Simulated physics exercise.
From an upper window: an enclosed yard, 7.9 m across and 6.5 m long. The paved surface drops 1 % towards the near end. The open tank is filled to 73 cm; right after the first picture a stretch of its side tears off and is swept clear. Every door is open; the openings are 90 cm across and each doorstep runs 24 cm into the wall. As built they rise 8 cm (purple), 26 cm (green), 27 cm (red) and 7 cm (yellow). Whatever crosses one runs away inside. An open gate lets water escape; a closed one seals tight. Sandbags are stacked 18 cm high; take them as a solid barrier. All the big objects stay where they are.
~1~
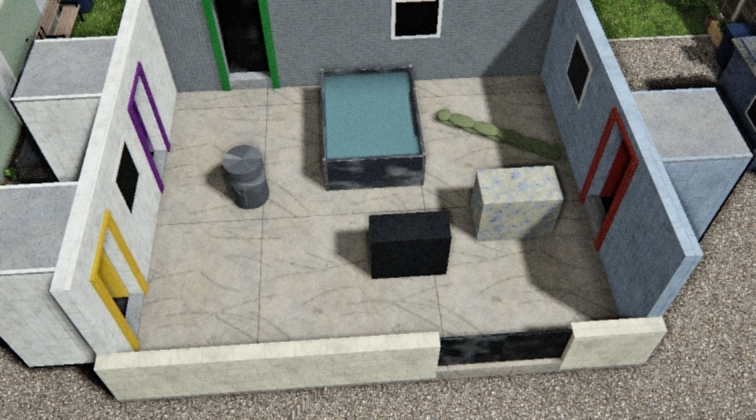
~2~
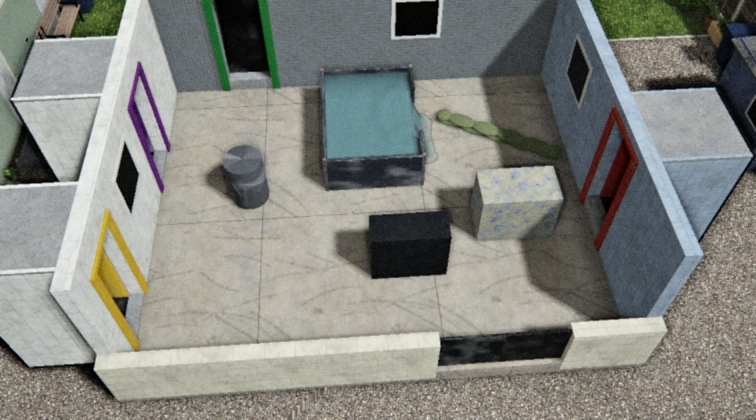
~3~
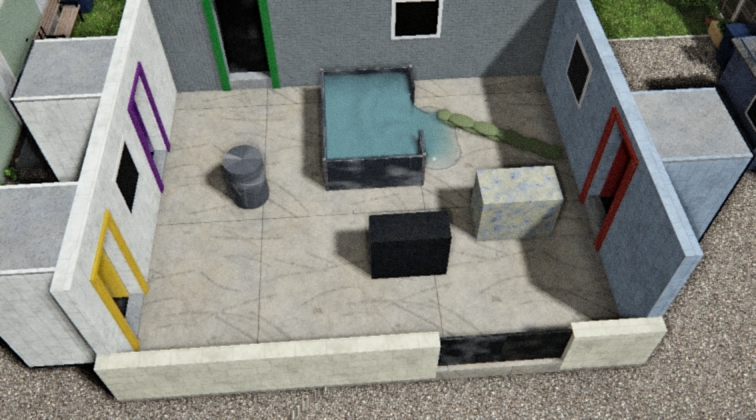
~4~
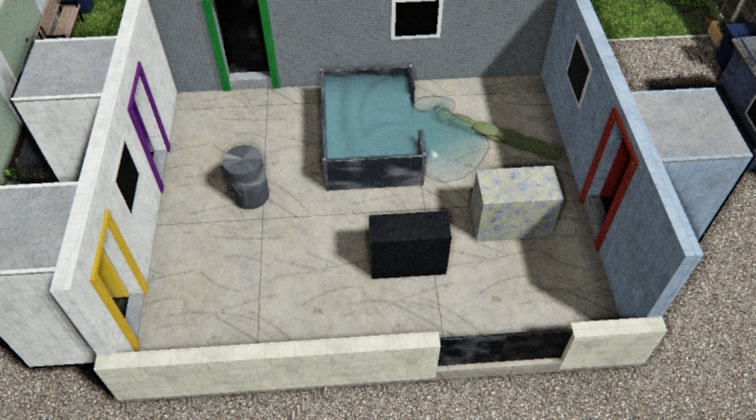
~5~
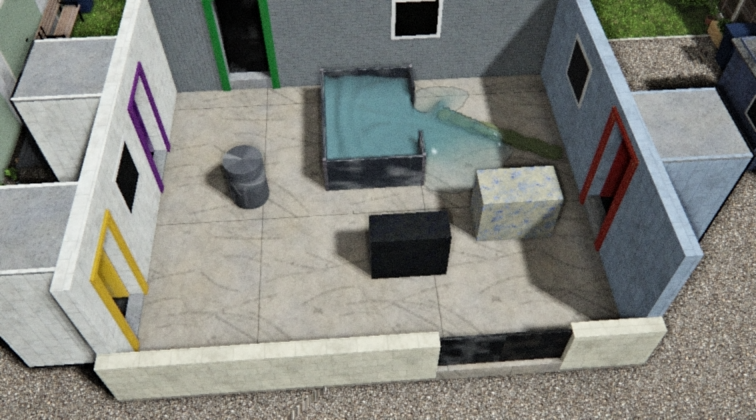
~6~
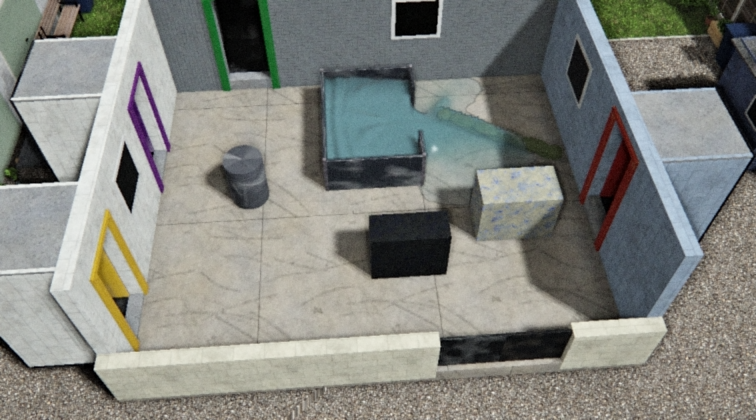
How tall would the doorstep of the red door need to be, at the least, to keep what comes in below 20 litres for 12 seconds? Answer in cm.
Close to 25 cm is just enough.
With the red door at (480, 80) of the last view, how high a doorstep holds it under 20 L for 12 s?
About 11.0 cm.
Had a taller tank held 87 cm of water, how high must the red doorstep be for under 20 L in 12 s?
Some 28 cm.
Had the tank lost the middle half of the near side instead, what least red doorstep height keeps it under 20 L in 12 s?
Some 5.0 cm.
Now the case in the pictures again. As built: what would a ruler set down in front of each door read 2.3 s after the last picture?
Depths in cm: Purple 0, green 0, red 21, yellow 0.
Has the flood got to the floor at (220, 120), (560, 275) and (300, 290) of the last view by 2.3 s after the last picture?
In turn: Dry, under water, still dry.
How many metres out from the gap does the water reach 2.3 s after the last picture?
Some 5.6 m out.
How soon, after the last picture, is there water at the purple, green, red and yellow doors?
Arrival: Purple 7.0 s, green 3.8 s, red 0.6 s, yellow 5.5 s.
Then, 0.7 s after the last picture water covers 20 % of the floor, deepest (40 cm) near (421, 141); 18 cm at the red door, 0 litres in over its 27 cm doorstep.
Then, 2.3 s after the last picture water covers 35 % of the floor, deepest (30 cm) near (535, 198); 21 cm at the red door, 14 litres in over its 27 cm doorstep.
Then, 11.3 s after the last picture water covers 95 % of the floor, deepest (12 cm) near (133, 378); 7 cm at the red door, 15 litres in over its 27 cm doorstep.
At the red door as built, the water peaked near 31 cm, 1.1 s after the last picture.
Run again over the same 12 s with other heights there, 32 litres in over 21.5 cm, 10 litres over 29.5 cm. The limit of 20 litres is kept from about 25 cm up.
